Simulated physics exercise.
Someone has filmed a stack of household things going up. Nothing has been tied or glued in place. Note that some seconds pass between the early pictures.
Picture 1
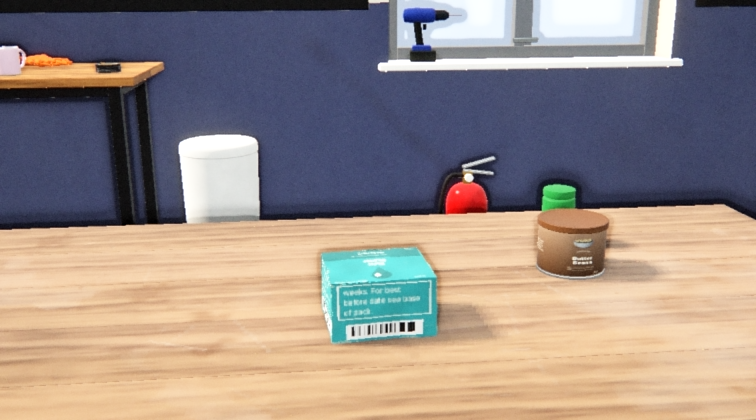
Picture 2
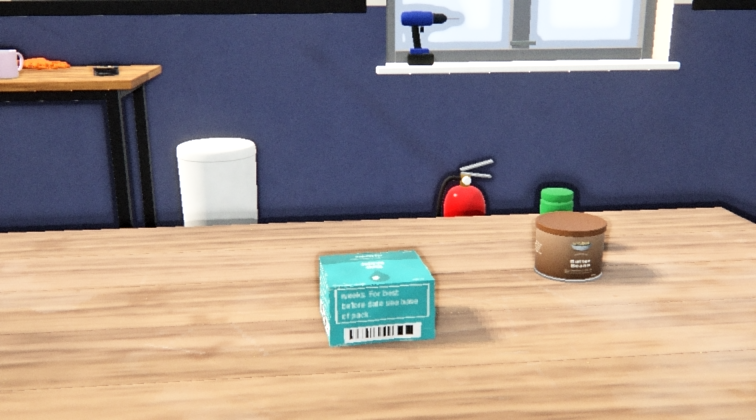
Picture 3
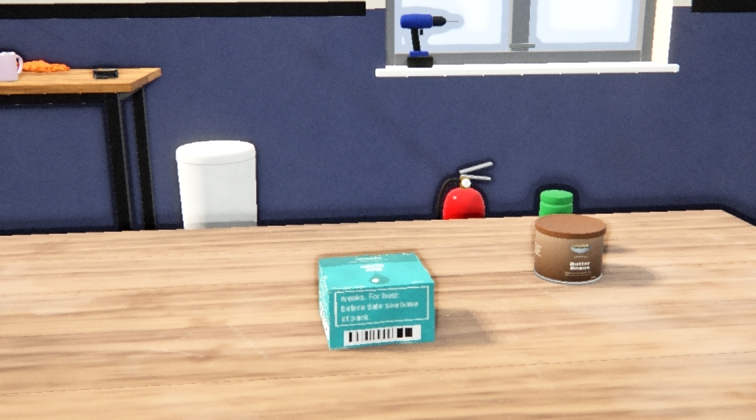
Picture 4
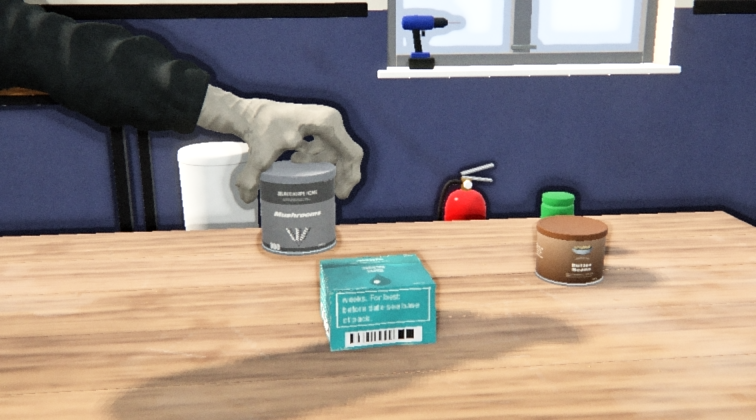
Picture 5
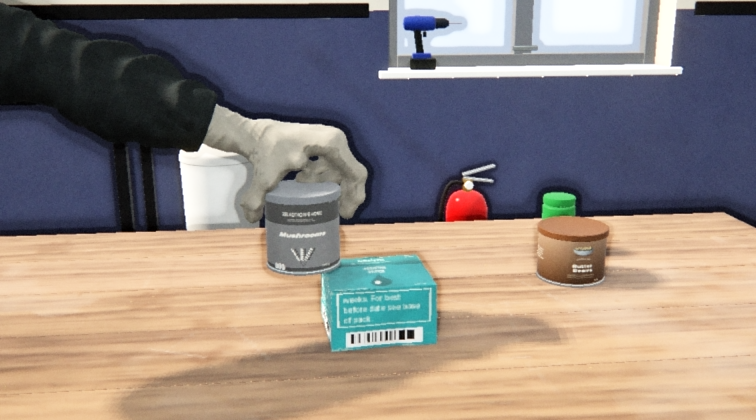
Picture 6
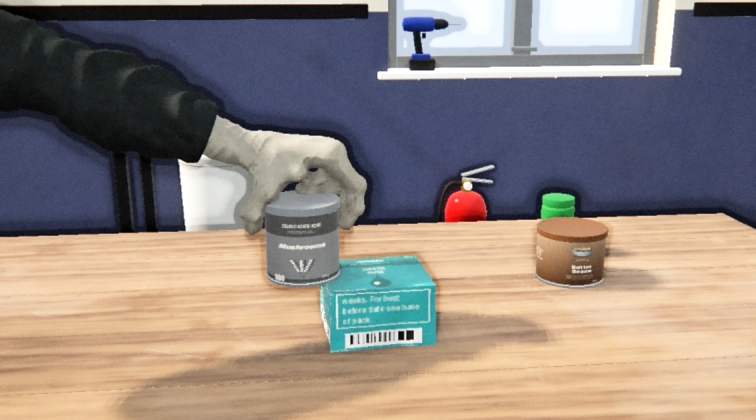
A gloved or pale grey hand in a dark sleeve comes in from the left, holding a grey pot above a wooden table where a turquoise box and a brown tub sit. The hand lowers the pot a little, setting it down behind the box, and keeps its grip.
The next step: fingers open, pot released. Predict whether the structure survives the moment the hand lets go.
Not safe.
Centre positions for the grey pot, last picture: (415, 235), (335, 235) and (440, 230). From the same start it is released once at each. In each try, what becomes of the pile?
Try one: It stands firm; try two: It stands firm; try three: It topples.
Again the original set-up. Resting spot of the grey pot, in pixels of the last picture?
The object finishes somewhere near (220, 305).
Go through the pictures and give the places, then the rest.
The last thing is not in view yet; turquoise box (377, 293), in the first frame.
The last thing is not in view yet, in the second frame.
The last thing is not in view yet; brown tub (569, 249), in the third frame.
On its way; grey pot (298, 206); turquoise box (375, 299), in the fourth frame.
On its way; grey pot (303, 226), in the fifth frame.
Set down, still held; grey pot (302, 237); brown tub (571, 252), in the sixth frame.
Then, 0.30 s on from there, grey pot now fallen.
Then, 0.40 s on from there, things are still on the move.
Then, 0.70 s on from there, nothing new.
Then, 2.20 s on from there, grey pot resting near (220, 305).
In the end, fallen, grey pot; the other 3 unmoved. At the end, from the last picture's camera, grey pot near (220, 304). The pile comes apart.
